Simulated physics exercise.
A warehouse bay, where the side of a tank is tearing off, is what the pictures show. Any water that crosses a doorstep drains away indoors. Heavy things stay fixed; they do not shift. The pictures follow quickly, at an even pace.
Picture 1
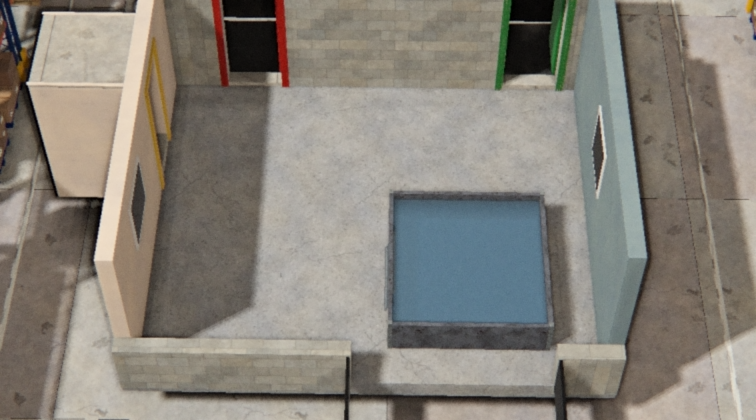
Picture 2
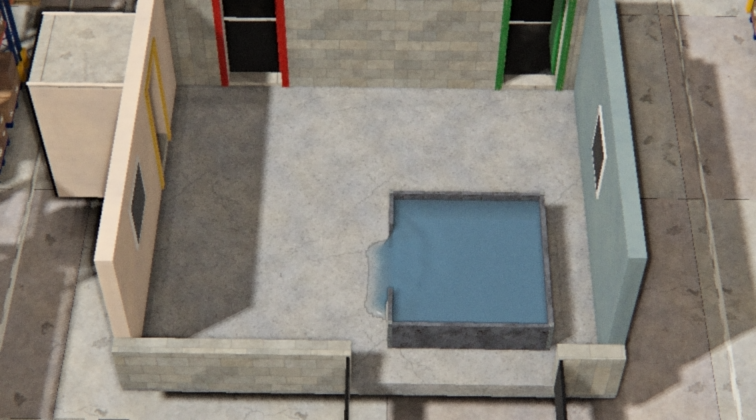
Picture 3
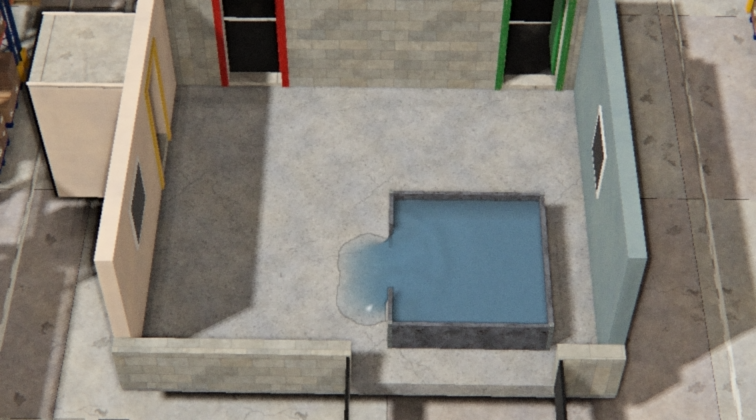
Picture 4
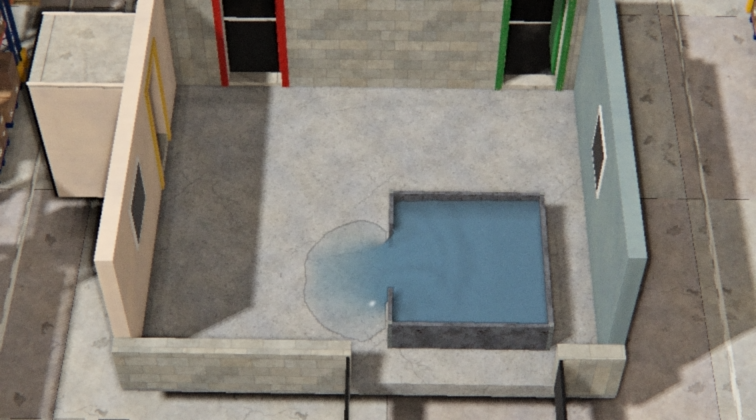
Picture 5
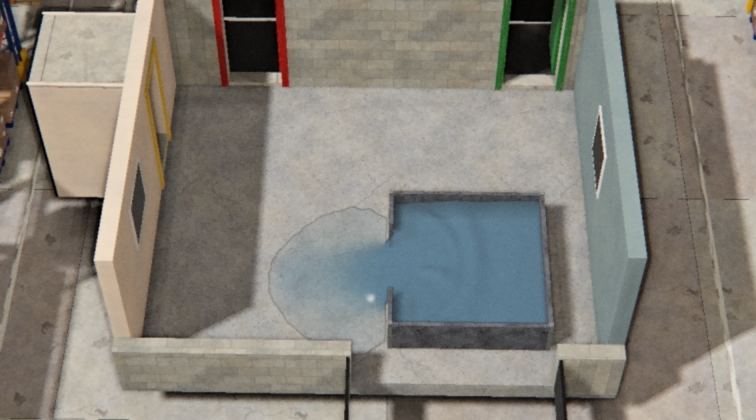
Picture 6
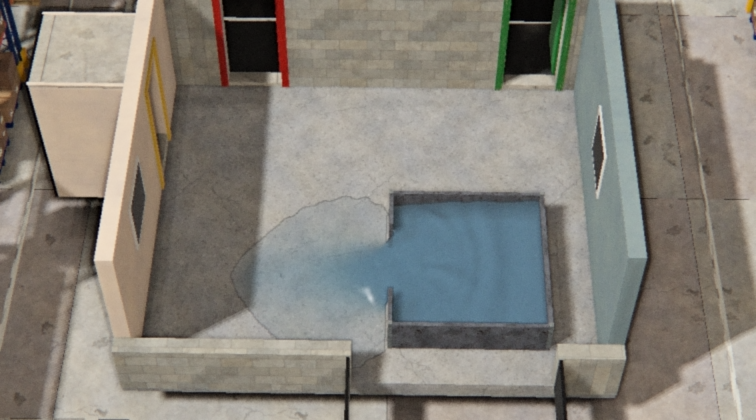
Water pours through a gap in the tank's left side and spreads left across the floor.
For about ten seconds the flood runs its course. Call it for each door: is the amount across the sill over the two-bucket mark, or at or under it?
My call: The green door at or under the mark, the yellow door at or under the mark, the red door over the mark.
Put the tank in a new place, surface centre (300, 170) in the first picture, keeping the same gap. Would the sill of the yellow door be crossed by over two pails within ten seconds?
Yellow door exceeds the limit.
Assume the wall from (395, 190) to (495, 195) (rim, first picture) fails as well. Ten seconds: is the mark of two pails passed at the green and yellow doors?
Briefly, green overshoots and yellow remains short.
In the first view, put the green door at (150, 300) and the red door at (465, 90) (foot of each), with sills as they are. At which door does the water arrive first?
The one in green is first.
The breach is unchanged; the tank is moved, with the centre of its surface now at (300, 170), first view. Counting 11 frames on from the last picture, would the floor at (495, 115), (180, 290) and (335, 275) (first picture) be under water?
Bone-dry, soaked, bone-dry.
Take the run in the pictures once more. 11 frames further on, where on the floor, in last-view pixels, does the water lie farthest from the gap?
I'd say around (170, 139).
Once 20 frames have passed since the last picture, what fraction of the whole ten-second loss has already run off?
Around 0 % of the total, roughly.
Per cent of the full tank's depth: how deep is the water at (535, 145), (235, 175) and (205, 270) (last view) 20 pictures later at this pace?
First spot 0 %, second 4 %, third 25 %.
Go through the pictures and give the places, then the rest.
In the first frame, still water in the water tank at (468, 260).
In the second frame, the front is at (381, 245), out from the gap at (392, 271).
In the third frame, water pours out at (392, 273) and has run to (346, 251).
In the fourth frame, the front is at (314, 254), out from the gap at (392, 274).
In the fifth frame, water pours out at (392, 273) and has run to (279, 260).
In the sixth frame, water pours out at (392, 273) and has run to (238, 272).
A moment on, water covers 30 % of the floor; the green door not reached, the yellow door not reached, the red door not reached.
Next, water covers 40 % of the floor; the green door not reached, the yellow door wet at the sill, nothing in, the red door not reached.
Then, water covers 45 % of the floor; the green door not reached, the yellow door wet at the sill, nothing in, the red door wet at the sill, nothing in.
Later, water covers 65 % of the floor; the green door not reached, the yellow door wet at the sill, nothing in, the red door over two buckets in.
In the end, water covers 95 % of the floor; the green door wet at the sill, nothing in, the yellow door wet at the sill, nothing in, the red door far over two buckets in.
